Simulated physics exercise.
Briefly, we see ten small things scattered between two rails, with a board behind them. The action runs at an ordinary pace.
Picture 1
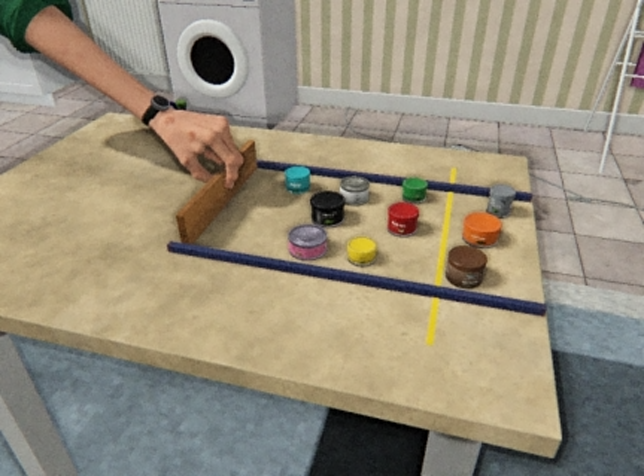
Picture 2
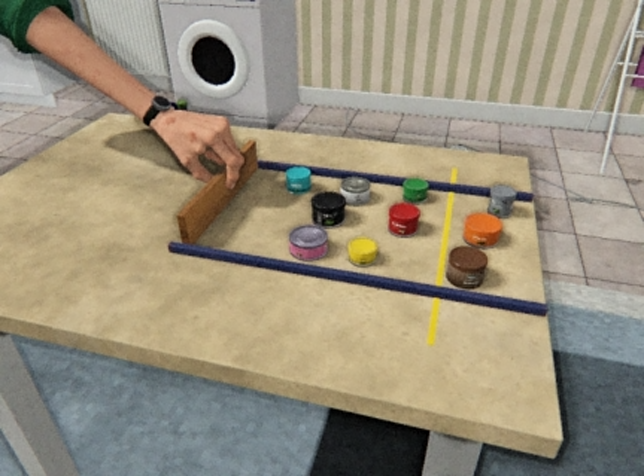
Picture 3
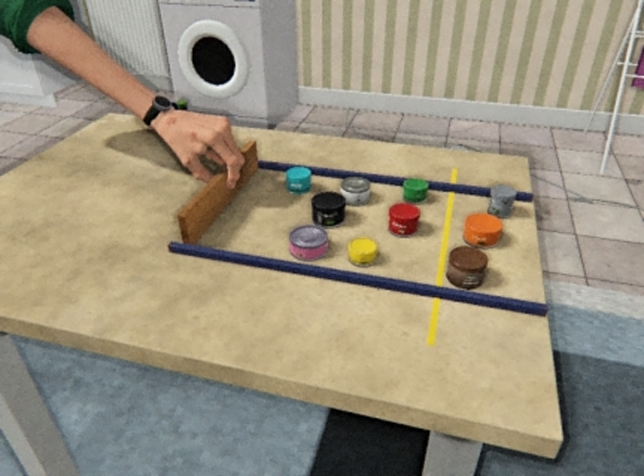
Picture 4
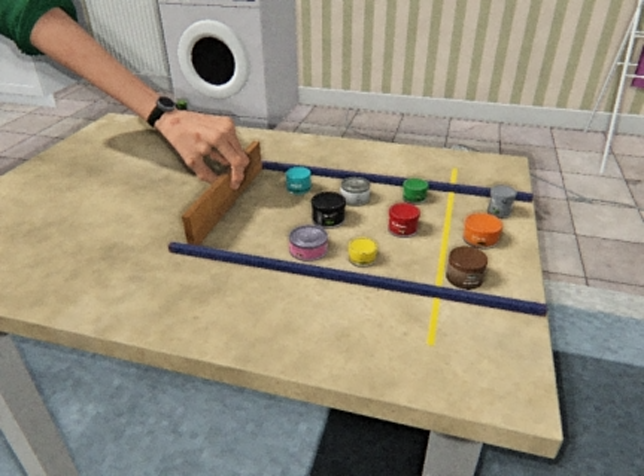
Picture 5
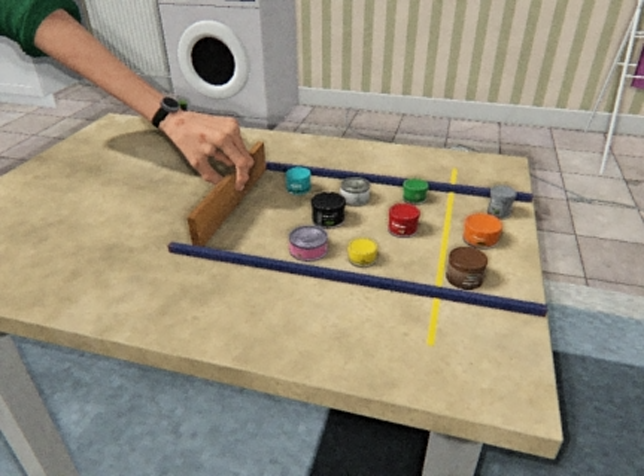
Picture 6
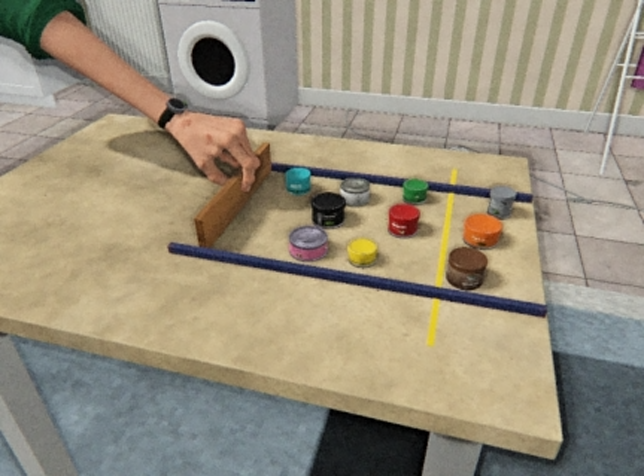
A hand holding a wooden board upright slides it slowly to the right across the tabletop, between two dark blue rails. The board edges a short way closer to the scattered colourful tins and pots without touching them. The containers and the yellow tape line stay where they are throughout.
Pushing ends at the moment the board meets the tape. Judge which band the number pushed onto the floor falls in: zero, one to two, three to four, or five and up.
The push will send none off the table.
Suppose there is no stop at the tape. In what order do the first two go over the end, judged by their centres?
The order is the orange tin, then the brown tub.
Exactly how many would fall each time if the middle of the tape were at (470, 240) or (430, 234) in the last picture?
Taking the two tries in order, the numbers are 2 and 0.
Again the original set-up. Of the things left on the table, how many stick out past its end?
Count: 2.
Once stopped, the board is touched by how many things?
That comes to 4.
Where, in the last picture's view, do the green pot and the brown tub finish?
The first sits around (486, 196), while the other sits around (535, 285).
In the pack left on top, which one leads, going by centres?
Orange tin ends nearest.
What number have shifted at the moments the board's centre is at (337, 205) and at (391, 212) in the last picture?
5 at one spot and 8 at the other.
A little later, none off yet; grey tin at rest near (501, 203); orange tin at rest near (482, 232); brown tub at rest near (466, 269).
Next, none off yet; grey tin at rest near (501, 203); orange tin shifted a little near (495, 233); brown tub shifted about its own width near (490, 274).
When it is over, the number that fall off is zero.
